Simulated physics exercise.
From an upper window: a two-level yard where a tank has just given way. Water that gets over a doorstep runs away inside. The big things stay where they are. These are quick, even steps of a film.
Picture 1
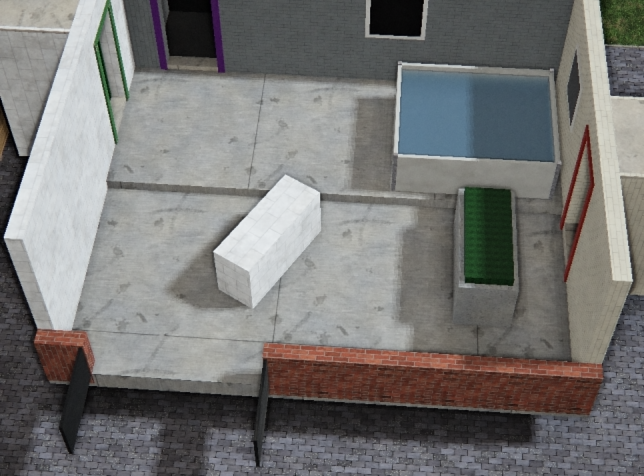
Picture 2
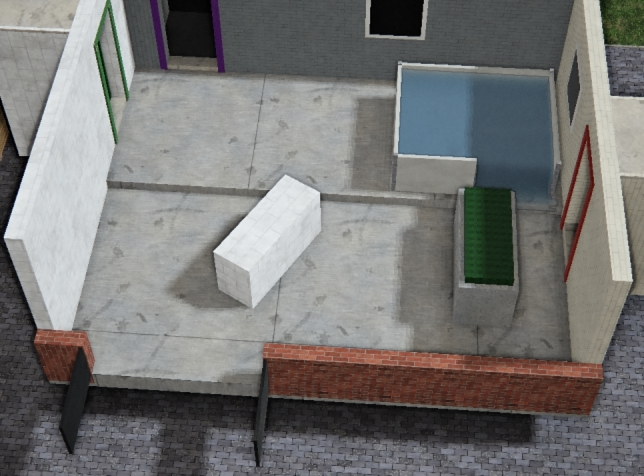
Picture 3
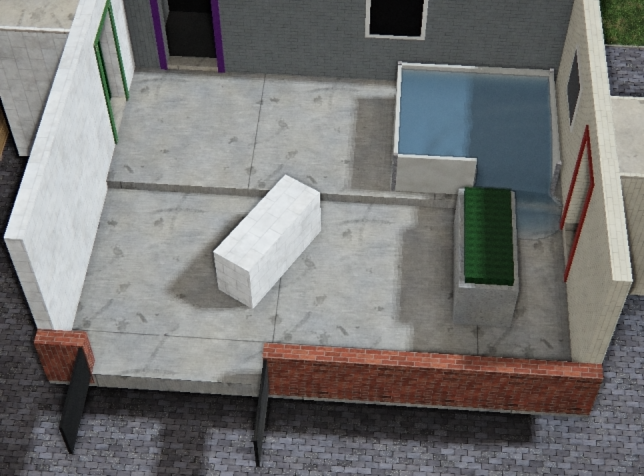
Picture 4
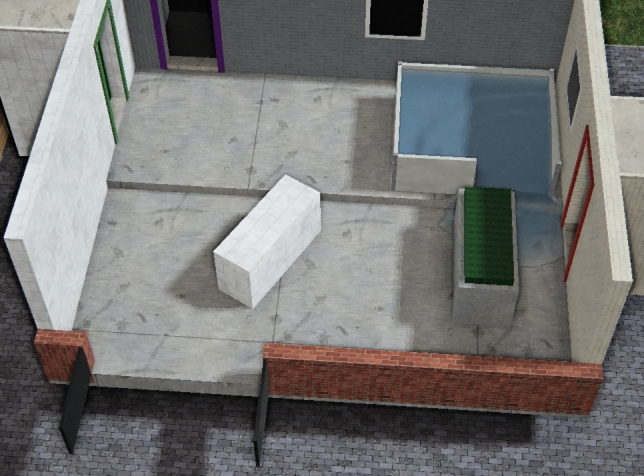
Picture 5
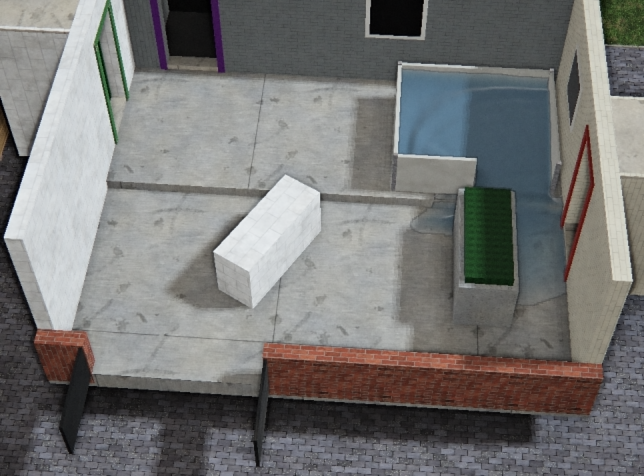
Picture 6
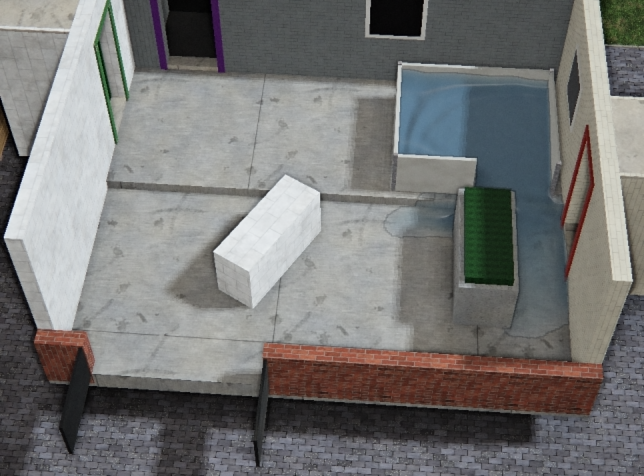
Water poured out through a gap in the front of the tank at the back right, ran down onto the lower level, and spread around both sides of the green-topped block.
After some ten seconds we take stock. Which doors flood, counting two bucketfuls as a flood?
In the end: The purple door stays under that; the green door stays under that; the red door takes more than that.
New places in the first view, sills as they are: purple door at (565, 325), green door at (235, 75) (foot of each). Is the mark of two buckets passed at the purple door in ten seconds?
My reading: Purple door lets more in.
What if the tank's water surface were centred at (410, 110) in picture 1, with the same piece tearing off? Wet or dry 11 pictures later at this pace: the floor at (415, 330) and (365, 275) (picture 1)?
One after the other: Flooded, flooded.
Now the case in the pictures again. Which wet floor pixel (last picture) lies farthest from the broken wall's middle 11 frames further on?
Near (182, 209).
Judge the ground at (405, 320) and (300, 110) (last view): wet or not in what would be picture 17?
In turn: Flooded, free of water.
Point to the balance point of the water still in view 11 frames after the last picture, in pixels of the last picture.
I would point to (477, 199).
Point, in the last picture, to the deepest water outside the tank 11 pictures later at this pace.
Close to (551, 378).
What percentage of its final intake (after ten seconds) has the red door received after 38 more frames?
Near 100 in a hundred.
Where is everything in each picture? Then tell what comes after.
In the first picture, the water tank at (476, 115) is whole and still.
In the second picture, the front is at (554, 201), out from the gap at (512, 185).
In the third picture, the front is at (561, 217), out from the gap at (512, 185).
In the fourth picture, the front is at (556, 255), out from the gap at (512, 186).
In the fifth picture, the front is at a hidden place, out from the gap at (512, 186).
In the sixth picture, the front is at (536, 332), out from the gap at (512, 186).
A moment on, water covers 15 % of the floor; the purple door not reached, the green door not reached, the red door over two buckets in.
Next, water covers 30 % of the floor; the purple door not reached, the green door not reached, the red door far over two buckets in.
Then, water covers 50 % of the floor; the purple door not reached, the green door not reached, the red door far over two buckets in.
Later, water covers 60 % of the floor; the purple door not reached, the green door not reached, the red door far over two buckets in.
In the end, water covers 60 % of the floor; the purple door not reached, the green door not reached, the red door far over two buckets in.
